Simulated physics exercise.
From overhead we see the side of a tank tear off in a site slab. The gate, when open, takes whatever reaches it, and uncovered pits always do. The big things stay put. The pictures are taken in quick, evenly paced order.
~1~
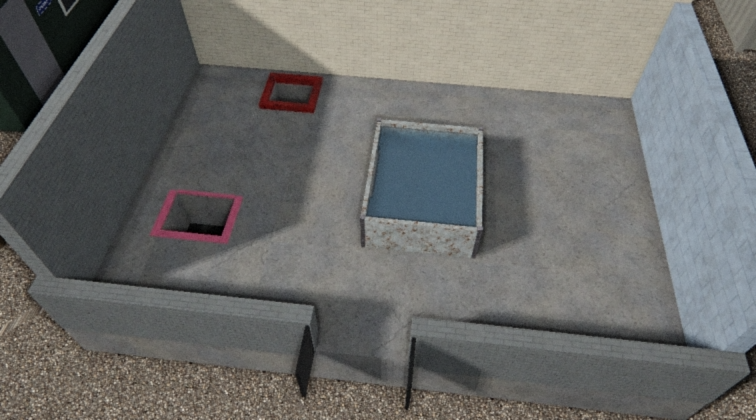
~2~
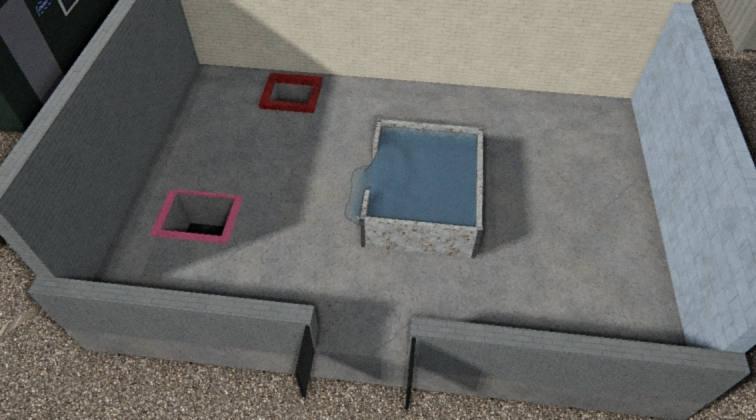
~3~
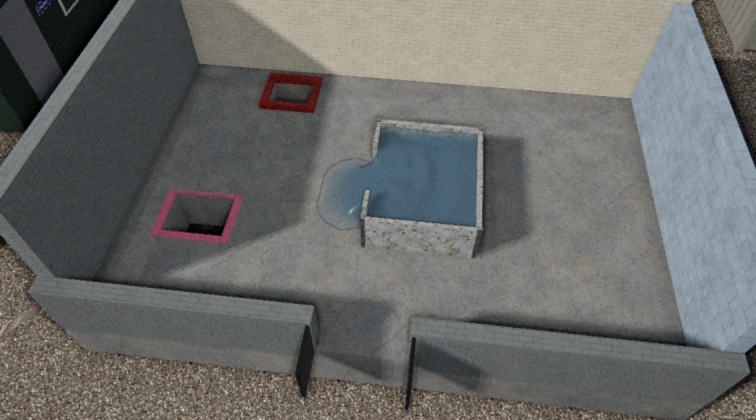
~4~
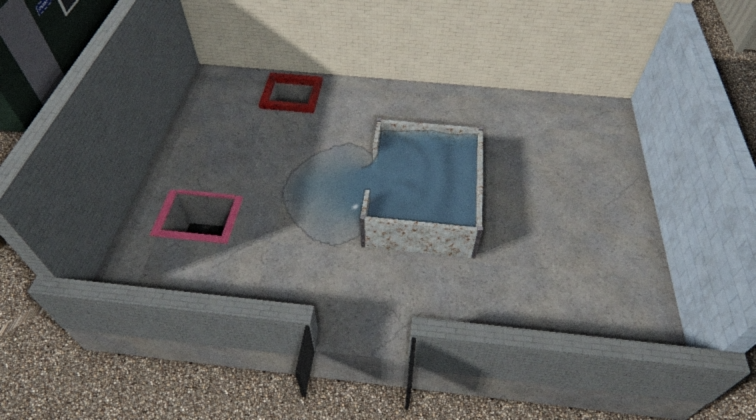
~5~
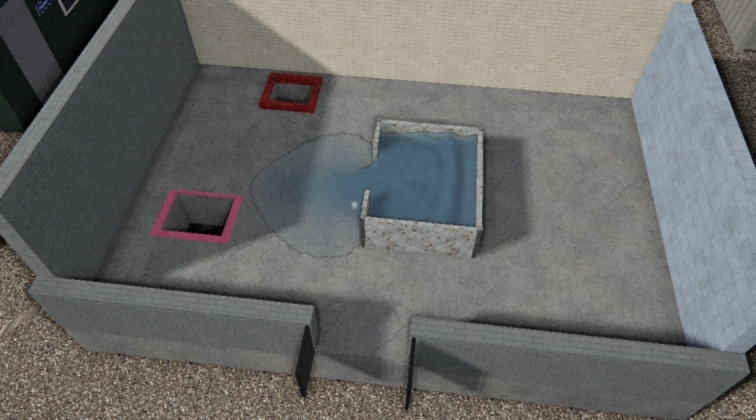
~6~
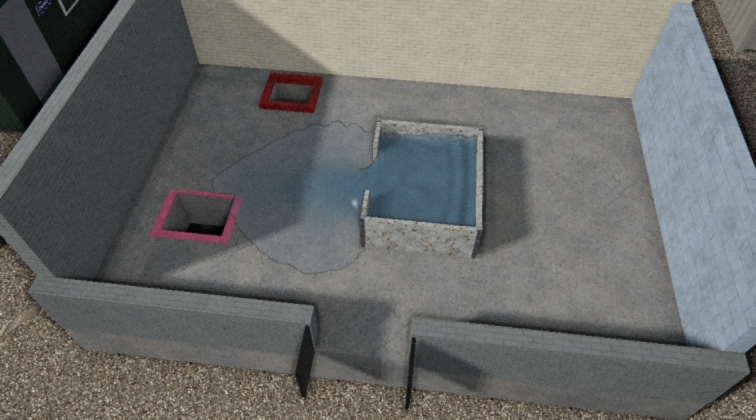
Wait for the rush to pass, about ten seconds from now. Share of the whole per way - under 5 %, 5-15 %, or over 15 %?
Gate under 5 %, red pit under 5 %, pink pit over 15 %.
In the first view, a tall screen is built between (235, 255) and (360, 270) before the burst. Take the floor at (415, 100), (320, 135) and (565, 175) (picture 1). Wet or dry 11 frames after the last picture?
Taken in turn, the three points are unsoaked, soaked and unsoaked.
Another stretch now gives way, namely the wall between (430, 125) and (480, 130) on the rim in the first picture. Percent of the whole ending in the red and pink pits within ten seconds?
Parts in a hundred: Red 4, pink 6.
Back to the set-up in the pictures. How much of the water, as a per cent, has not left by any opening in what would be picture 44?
Some 76 per cent has not gone.
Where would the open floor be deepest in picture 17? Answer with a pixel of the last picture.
About at (82, 306).
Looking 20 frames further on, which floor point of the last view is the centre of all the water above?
My guess is about (301, 182).
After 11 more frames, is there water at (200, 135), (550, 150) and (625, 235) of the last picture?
In that order, the three spots are soaked, high and dry and high and dry.
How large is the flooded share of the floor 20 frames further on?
Around 40 in a hundred.
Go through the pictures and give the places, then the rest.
In the first picture, still water in the open tank at (425, 174).
In the second picture, the front is at (359, 219), out from the gap at (374, 185).
In the third picture, water pours out at (374, 187) and has run to (322, 206).
In the fourth picture, water pours out at (374, 187) and has run to (289, 197).
In the fifth picture, water pours out at (374, 187) and has run to (257, 191).
In the sixth picture, the front is at (218, 181), out from the gap at (374, 186).
A moment on, water covers 25 % of the floor; the gate 0 %, the red pit 0 %, the pink pit 4 %.
Next, water covers 35 % of the floor; the gate 0 %, the red pit 0 %, the pink pit 8 %.
Then, water covers 40 % of the floor; the gate 0 %, the red pit 0 %, the pink pit 13 %.
Later, water covers 50 % of the floor; the gate 0 %, the red pit 0 %, the pink pit 23 %.
In the end, water covers 60 % of the floor; the gate 1 %, the red pit 0 %, the pink pit 37 %.
